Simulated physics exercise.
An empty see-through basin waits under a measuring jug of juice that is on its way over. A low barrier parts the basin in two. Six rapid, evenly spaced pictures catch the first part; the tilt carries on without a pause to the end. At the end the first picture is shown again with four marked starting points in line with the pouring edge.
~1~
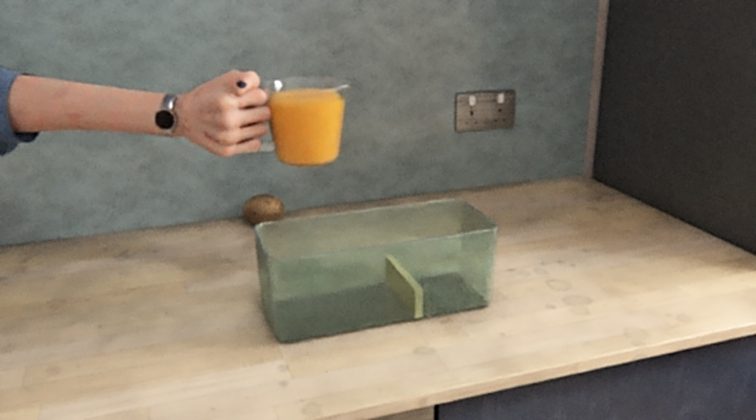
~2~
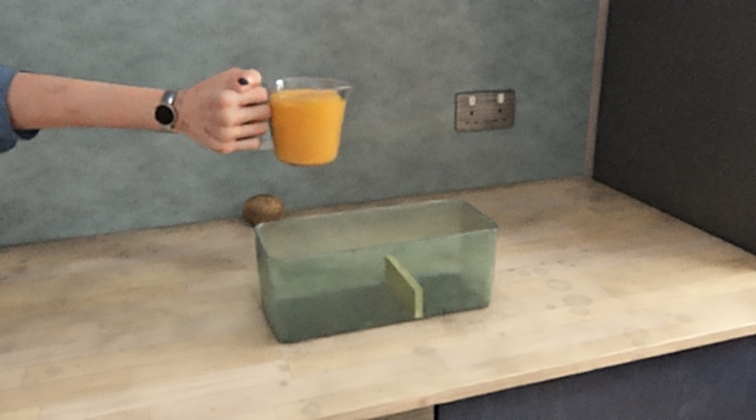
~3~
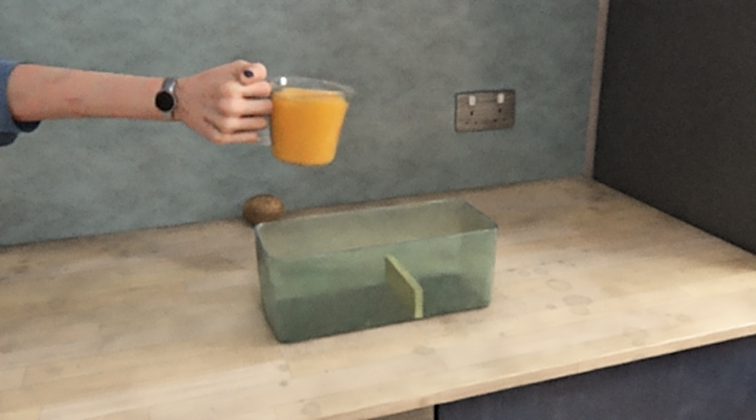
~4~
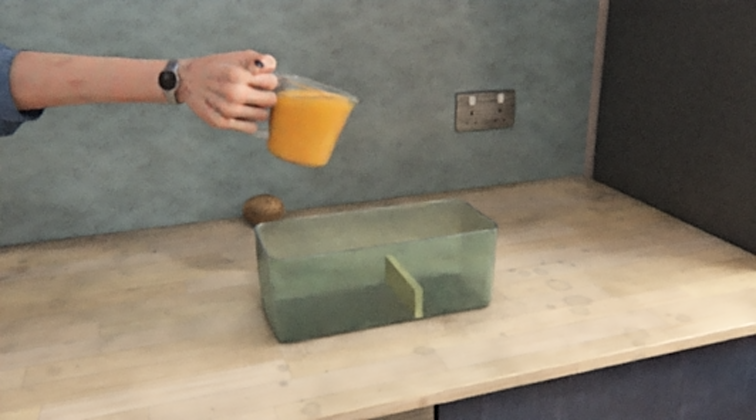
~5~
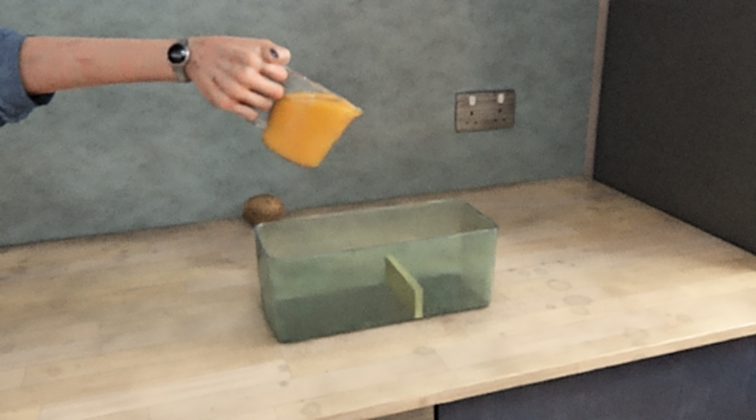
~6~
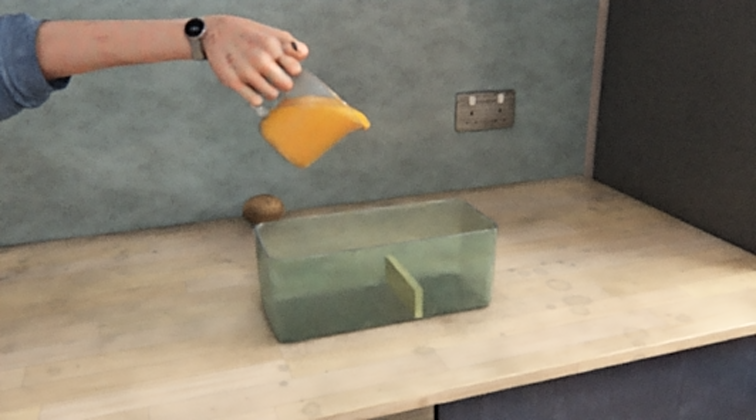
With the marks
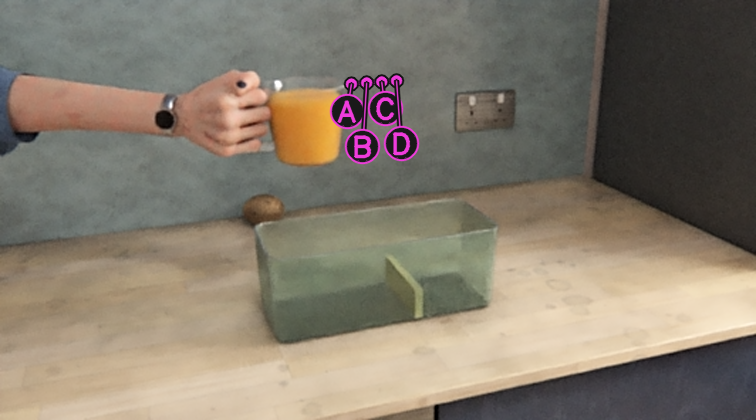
Glass jug of orange juice tilting steadily to the right in a person's hand above an empty, divided see-through basin.
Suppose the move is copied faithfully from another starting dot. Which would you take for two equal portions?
Use spot B.
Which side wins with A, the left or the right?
The left side.
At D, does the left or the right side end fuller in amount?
The right side.
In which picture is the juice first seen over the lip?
In picture 6.
On the marked copy, A at (351, 83); B at (366, 82); C at (381, 81); D at (396, 80).
For spot A, about 76 % ends left of the wall and 20 % right of it; 4 % is lost outside.
For spot B, about 56 % ends left of the wall and 42 % right of it; 3 % is lost outside.
For spot C, about 23 % ends left of the wall and 72 % right of it; 5 % is lost outside.
For spot D, about 12 % ends left of the wall and 81 % right of it; 7 % is lost outside.
